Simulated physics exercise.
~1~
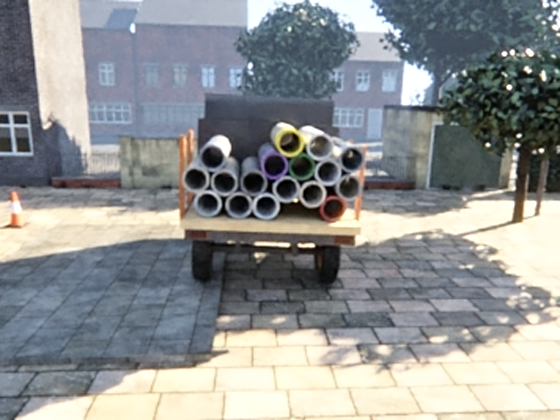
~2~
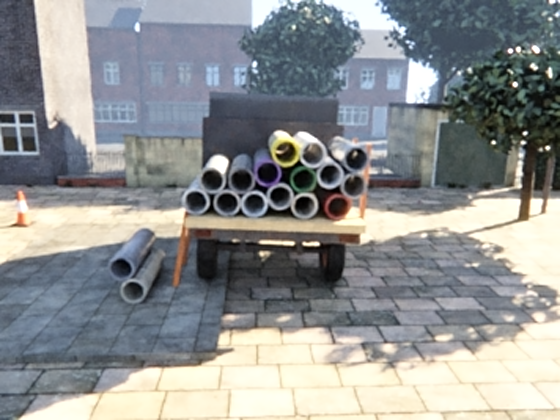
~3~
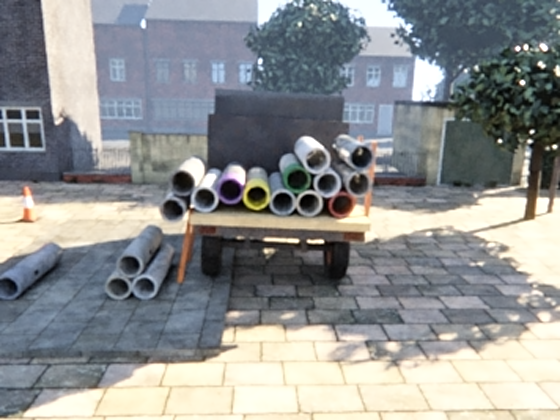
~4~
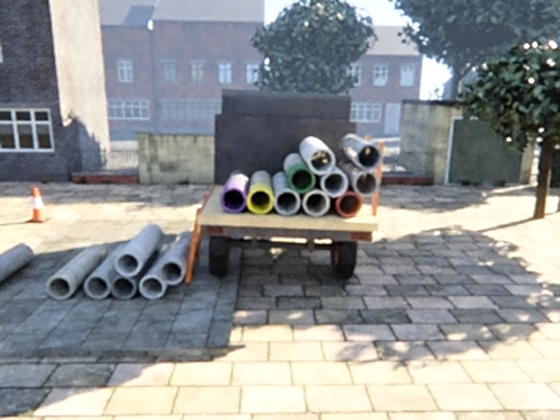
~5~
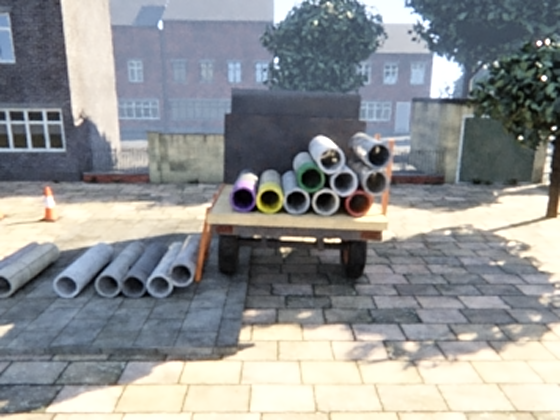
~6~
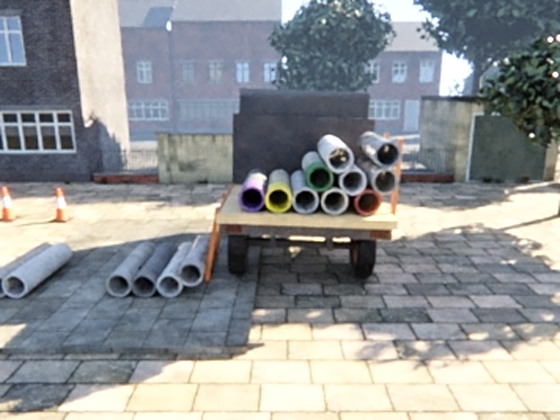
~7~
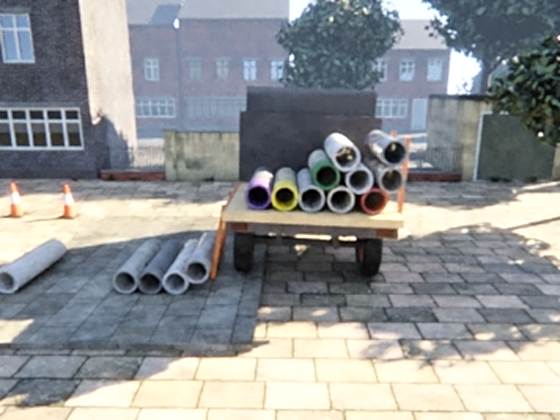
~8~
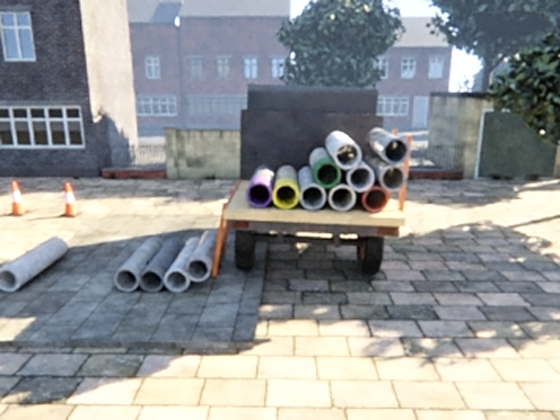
On a paved yard outside brick buildings, the left posts of a parked flatbed stacked with concrete pipes swung down, and several plain pipes tumbled off and rolled left, while the purple, yellow, green and red ones settled and stayed aboard.
